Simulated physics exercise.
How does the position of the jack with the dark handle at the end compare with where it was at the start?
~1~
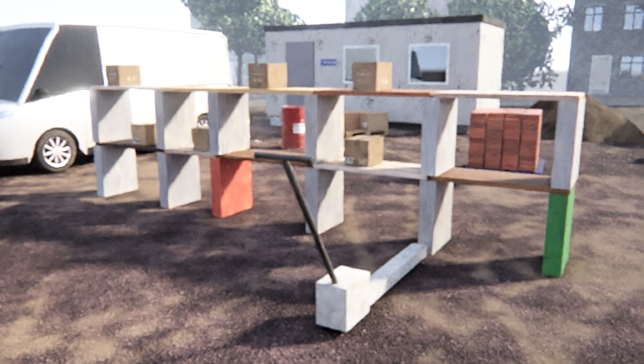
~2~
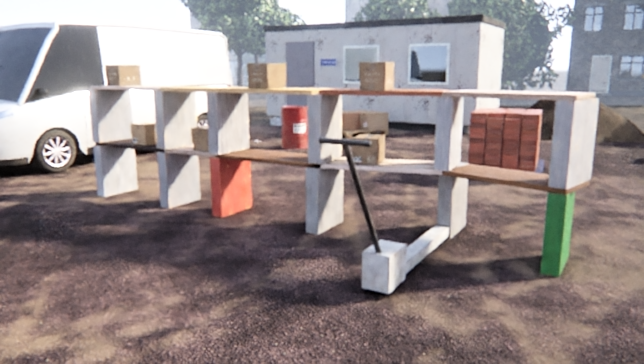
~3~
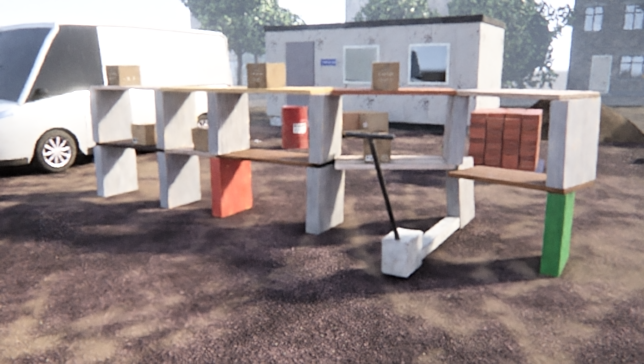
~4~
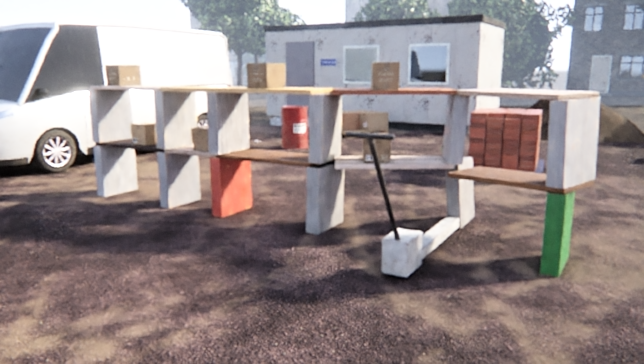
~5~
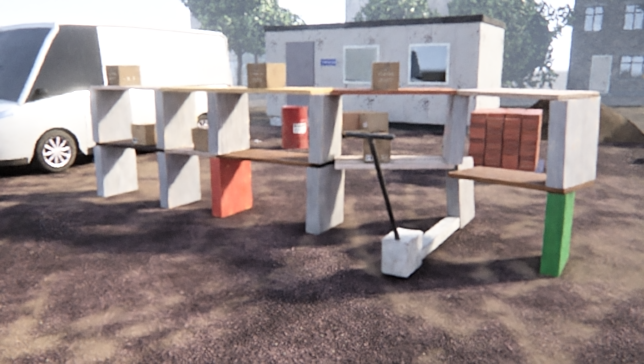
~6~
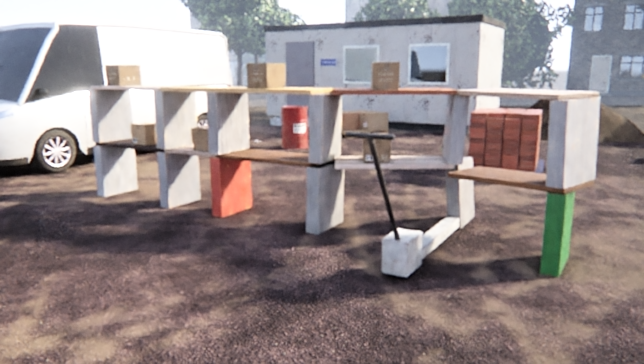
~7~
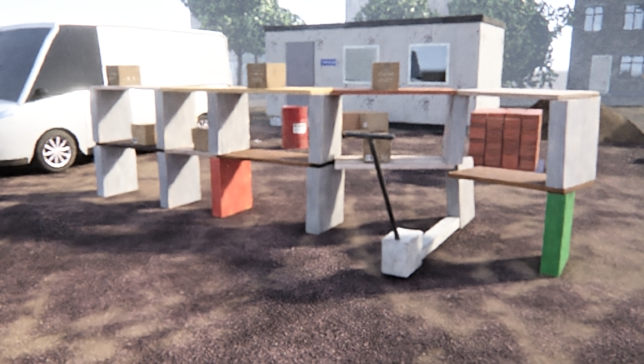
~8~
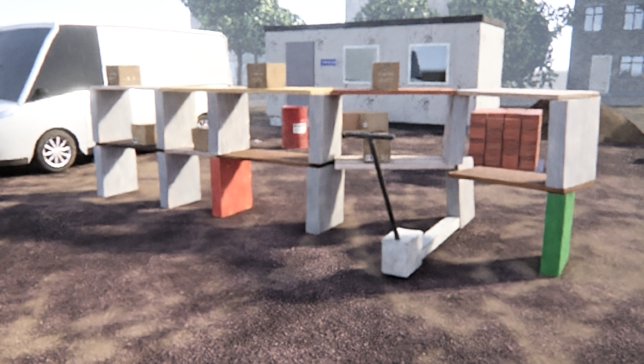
At the end the jack is farther to the right and a little farther back, closer to the green upright than it was at the start.
